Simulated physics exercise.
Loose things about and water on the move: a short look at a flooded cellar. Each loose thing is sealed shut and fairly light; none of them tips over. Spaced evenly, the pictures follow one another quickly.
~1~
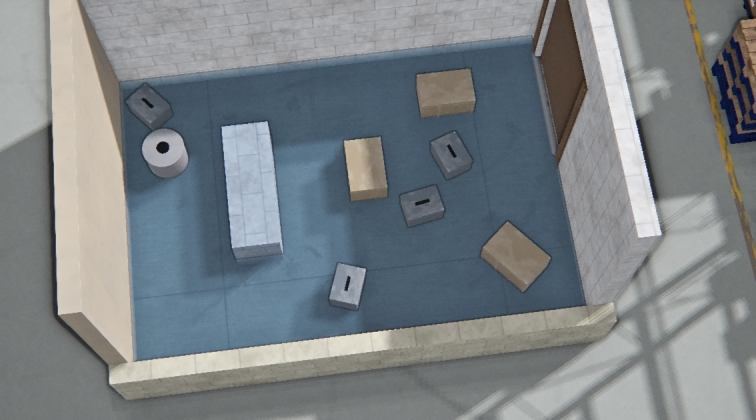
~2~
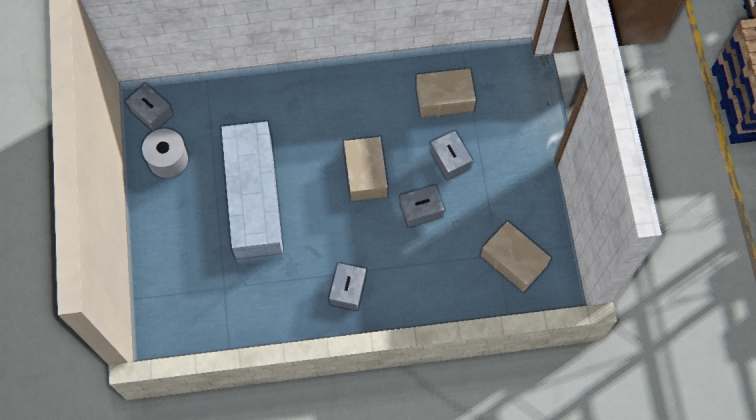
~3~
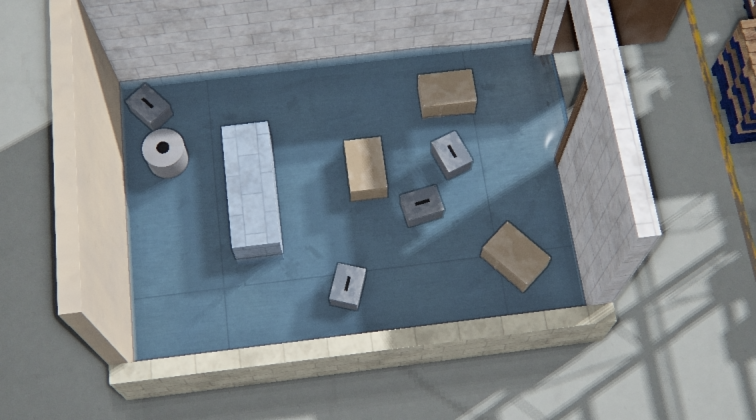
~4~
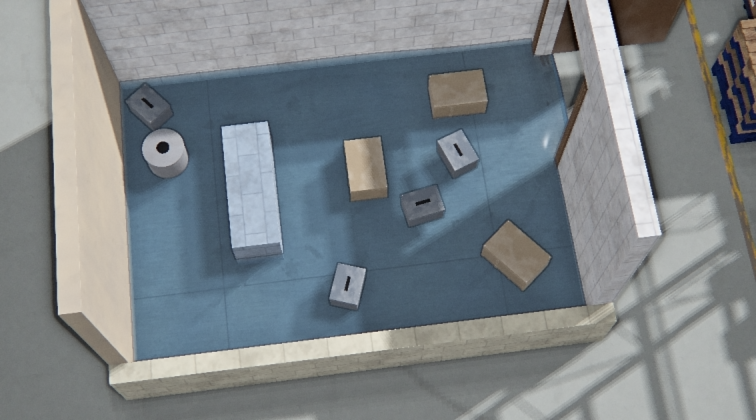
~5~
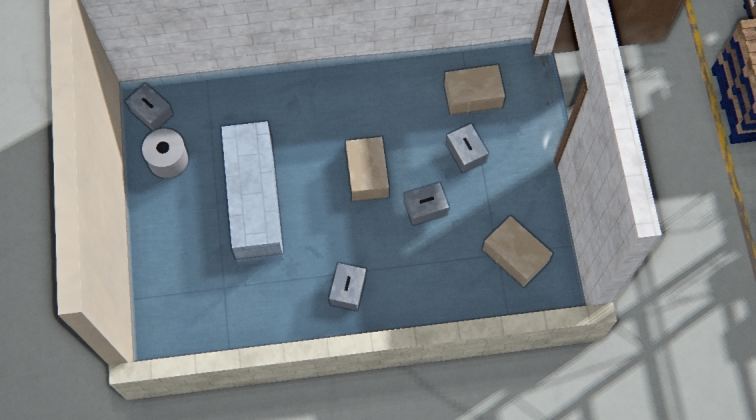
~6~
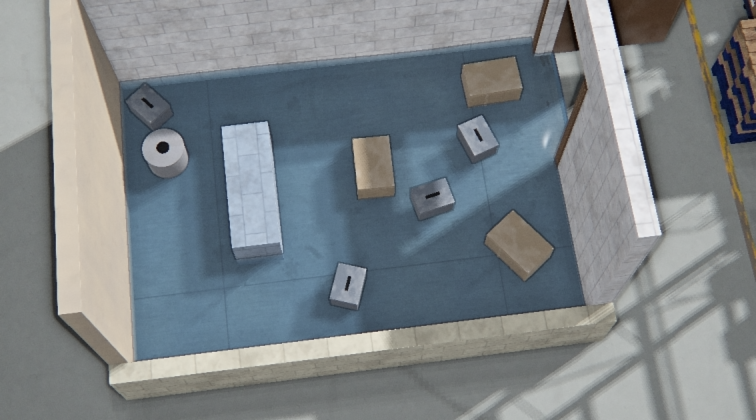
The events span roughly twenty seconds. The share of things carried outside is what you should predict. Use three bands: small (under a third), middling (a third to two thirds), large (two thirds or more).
Large.
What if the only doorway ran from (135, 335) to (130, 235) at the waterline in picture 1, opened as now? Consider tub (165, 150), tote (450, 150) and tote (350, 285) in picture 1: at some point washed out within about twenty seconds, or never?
In order: Escapes, remains, escapes.
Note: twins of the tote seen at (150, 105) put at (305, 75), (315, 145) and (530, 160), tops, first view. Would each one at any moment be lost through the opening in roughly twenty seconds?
The three, in sequence: Departs, departs and departs.
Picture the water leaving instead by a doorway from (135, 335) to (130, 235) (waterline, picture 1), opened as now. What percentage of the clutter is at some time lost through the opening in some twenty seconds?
That comes to around 50 per cent.
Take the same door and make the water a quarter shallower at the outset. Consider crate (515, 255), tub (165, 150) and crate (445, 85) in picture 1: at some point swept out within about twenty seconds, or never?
Swept away, held back, swept away.
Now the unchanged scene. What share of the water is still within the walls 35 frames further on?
I'd estimate some 46 percent of the water stays.
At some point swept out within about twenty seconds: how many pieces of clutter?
Total: 6.
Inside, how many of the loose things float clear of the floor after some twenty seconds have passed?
By my tally, 2.
A moment on, 2 of 8 are out; 6 afloat.
Next, 5 of 8 are out; 3 afloat.
Later, 5 of 8 are out; 3 afloat.
In the end, 6 of 8 are out; 2 afloat.
